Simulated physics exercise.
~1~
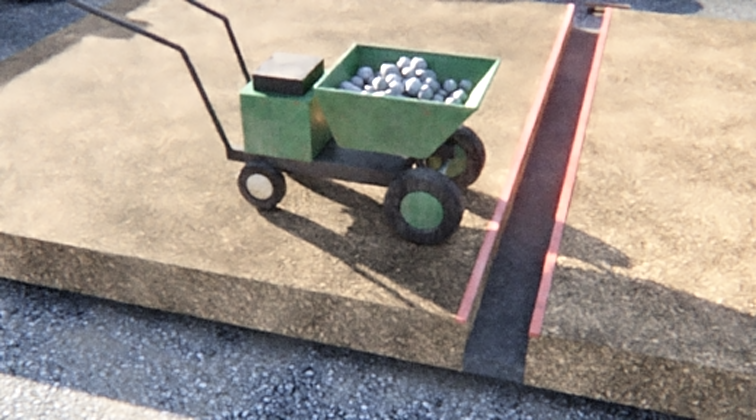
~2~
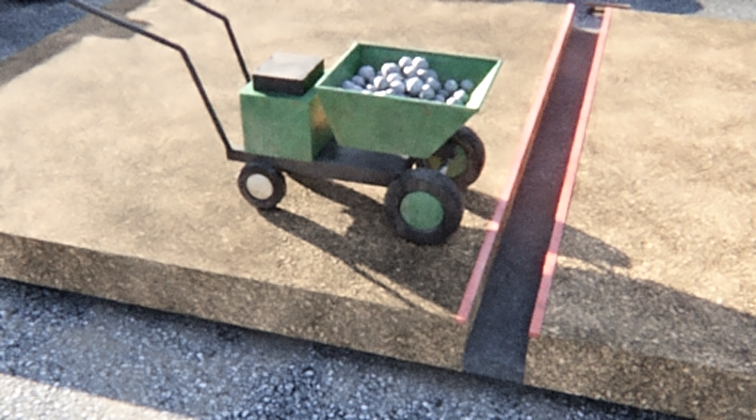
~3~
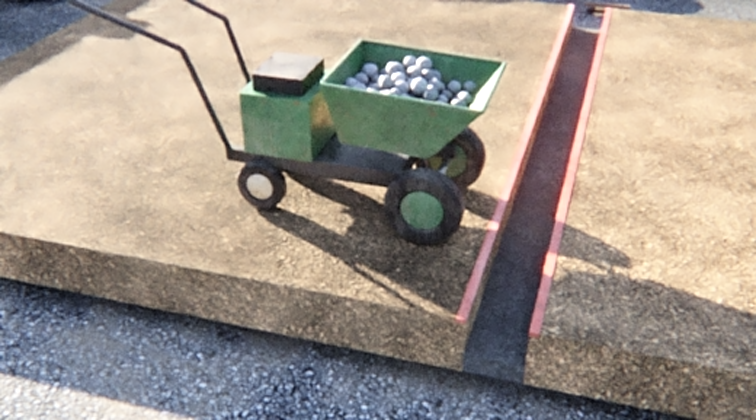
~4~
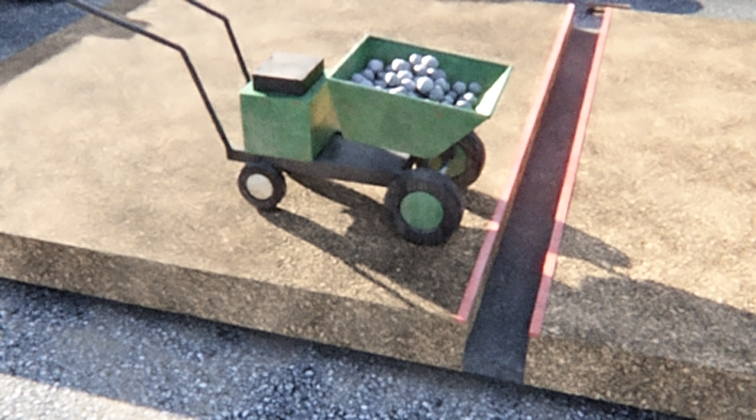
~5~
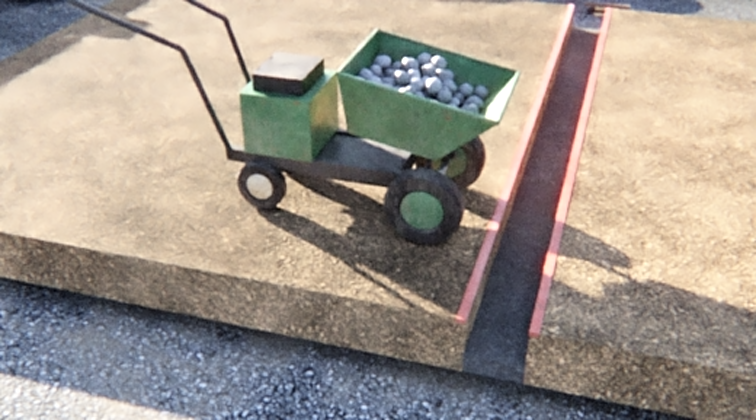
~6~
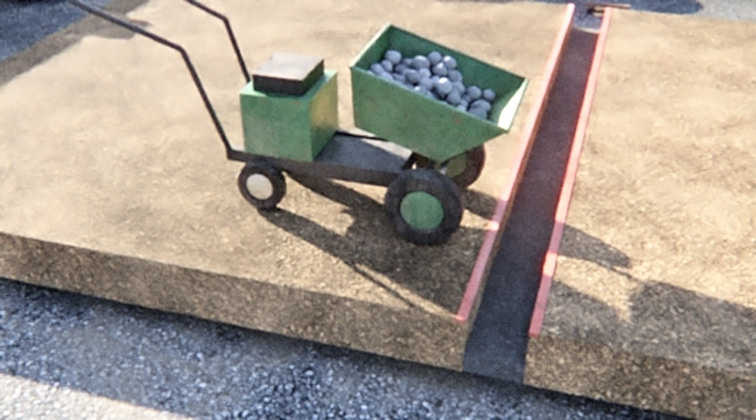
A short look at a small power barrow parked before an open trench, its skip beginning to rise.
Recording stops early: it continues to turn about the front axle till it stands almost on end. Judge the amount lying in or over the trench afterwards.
The greater part of the load will drop clear of the trench.
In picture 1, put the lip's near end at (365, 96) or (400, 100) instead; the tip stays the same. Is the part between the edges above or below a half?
At the first place below a half, at the second more than half.
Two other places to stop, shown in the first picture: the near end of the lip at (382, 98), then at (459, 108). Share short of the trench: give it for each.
The first spot yields roughly 10 percent, the second roughly 0 percent.
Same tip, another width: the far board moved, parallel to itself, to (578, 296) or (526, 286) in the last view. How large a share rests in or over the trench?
First try: About 50 %; second try: About 0 %.
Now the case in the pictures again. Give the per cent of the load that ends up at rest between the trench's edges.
Near 0 %.
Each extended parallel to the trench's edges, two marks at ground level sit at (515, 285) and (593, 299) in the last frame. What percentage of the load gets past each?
About 60 and 20 %.
Soon, skip tipped steeply; all in the skip.
A while on, skip tipped right over; most in the skip; about a quarter beyond it.
Towards the end, skip tipped right over; about a third in the skip; a stray few in or heaped over the trench; about two thirds beyond it.
Finally, skip tipped right over; about a third in the skip; a stray few in or heaped over the trench; about two thirds beyond it.
